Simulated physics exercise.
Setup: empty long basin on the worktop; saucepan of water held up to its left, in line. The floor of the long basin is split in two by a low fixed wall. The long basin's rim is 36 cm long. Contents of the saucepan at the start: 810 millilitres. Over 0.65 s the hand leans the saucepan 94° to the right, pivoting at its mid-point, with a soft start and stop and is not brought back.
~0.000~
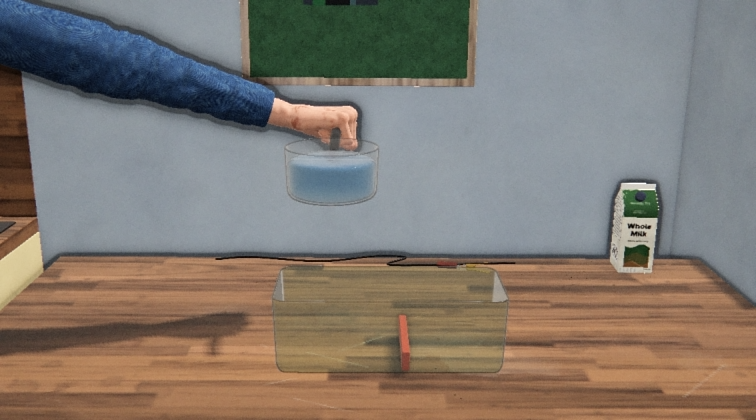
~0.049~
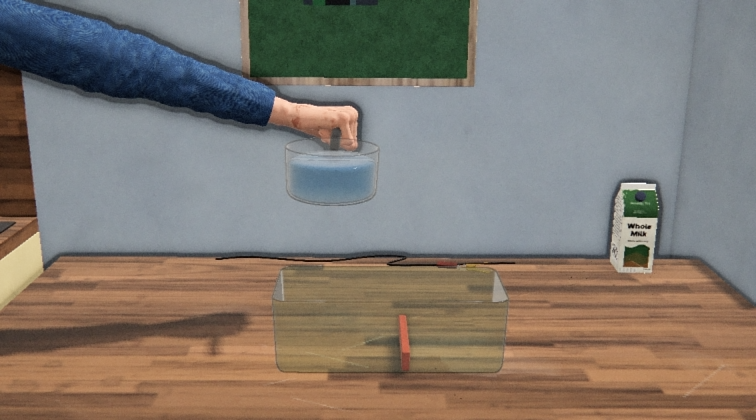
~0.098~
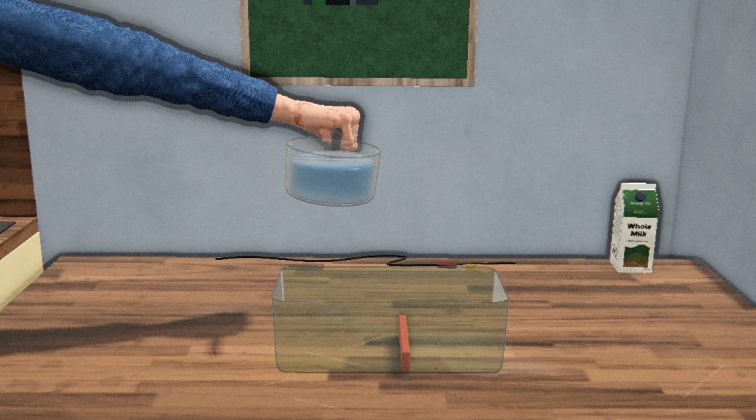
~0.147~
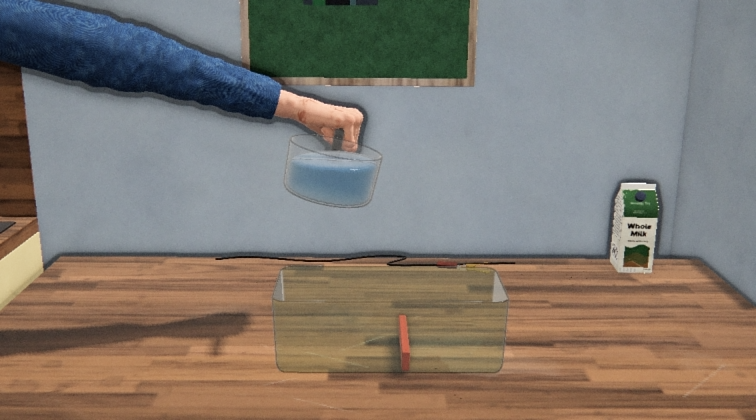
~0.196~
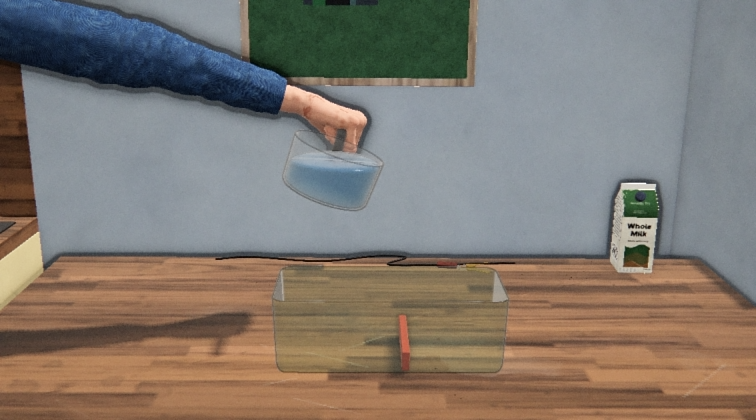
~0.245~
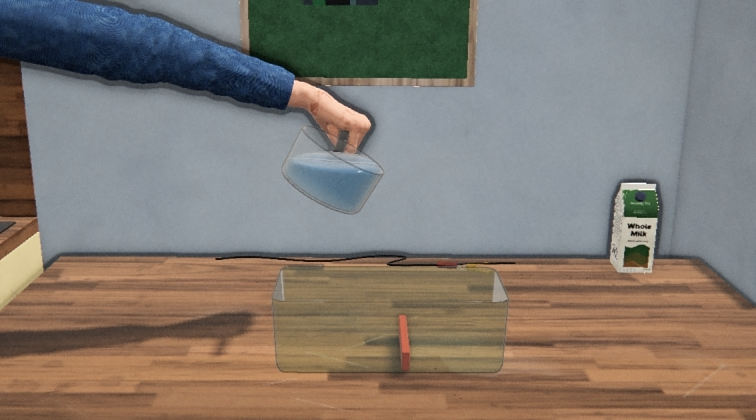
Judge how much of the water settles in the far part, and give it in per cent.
Some 73 per cent settles in the far part.
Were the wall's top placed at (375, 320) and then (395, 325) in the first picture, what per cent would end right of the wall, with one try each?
One try each: Around 90 percent and then around 90 percent.
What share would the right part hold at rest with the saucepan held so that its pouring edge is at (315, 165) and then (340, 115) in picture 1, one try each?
The first try gives 15 percent and the second 30 percent.
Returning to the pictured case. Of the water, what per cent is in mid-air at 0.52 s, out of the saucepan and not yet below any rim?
Roughly 48 percent.
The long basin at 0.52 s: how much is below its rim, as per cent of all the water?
10 %, give or take.
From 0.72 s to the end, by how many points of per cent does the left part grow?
Roughly 16 percent.
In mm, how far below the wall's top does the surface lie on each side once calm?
Noted: Left near 24 mm, right near 4 mm.
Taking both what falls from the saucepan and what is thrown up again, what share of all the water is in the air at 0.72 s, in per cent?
Close to 14 in every hundred parts.
After 0.52 s the tilt is 84° and 41 per cent is still to pour, 0 is left of the wall and 10 right of it.
After 0.72 s the tilt is 94° and 13 per cent is still to pour, 10 is left of the wall and 64 right of it.
After 0.92 s the tilt is 94° and 4 per cent is still to pour, 17 is left of the wall and 73 right of it.
After 1.15 s the tilt is 94° and 1 per cent is still to pour, 21 is left of the wall and 75 right of it.
In the end 25 per cent lies left of the wall, 73 right of it and 1 outside.
